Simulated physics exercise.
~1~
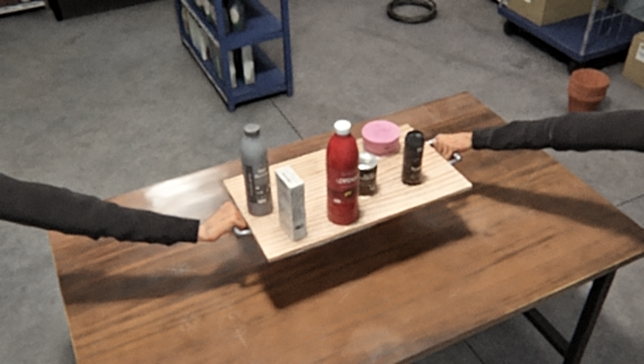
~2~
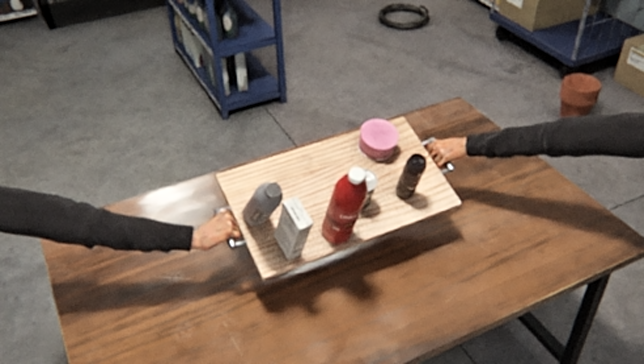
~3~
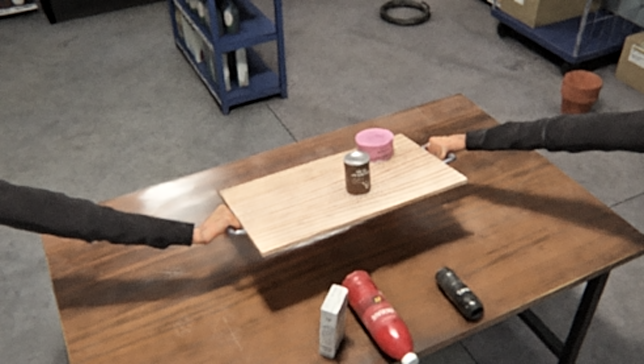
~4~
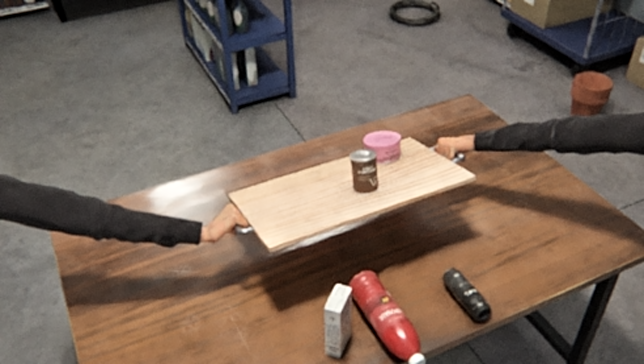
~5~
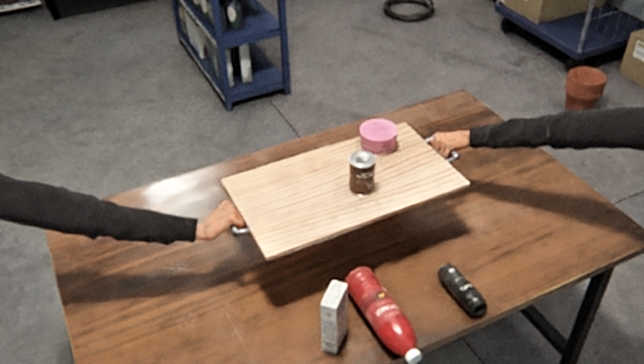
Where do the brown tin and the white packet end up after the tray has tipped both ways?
The brown tin is still standing in its place on the tray. The white packet has gone off the near edge and rests on the table, to the left of the red bottle.
A pale wooden tray, gripped by a hand at each end, hovers over a brown table in a workshop, seen from above. It carries a grey bottle and white packet at left, a red bottle before a small brown tin, a black can at right and a pink tub behind. The near edge dips, and both bottles, the packet and the black can go off it. The hands then tip the far edge down slightly and level the tray. The tin and tub remain aboard, while the packet, red bottle and black can rest on the table and the grey bottle is out of sight.
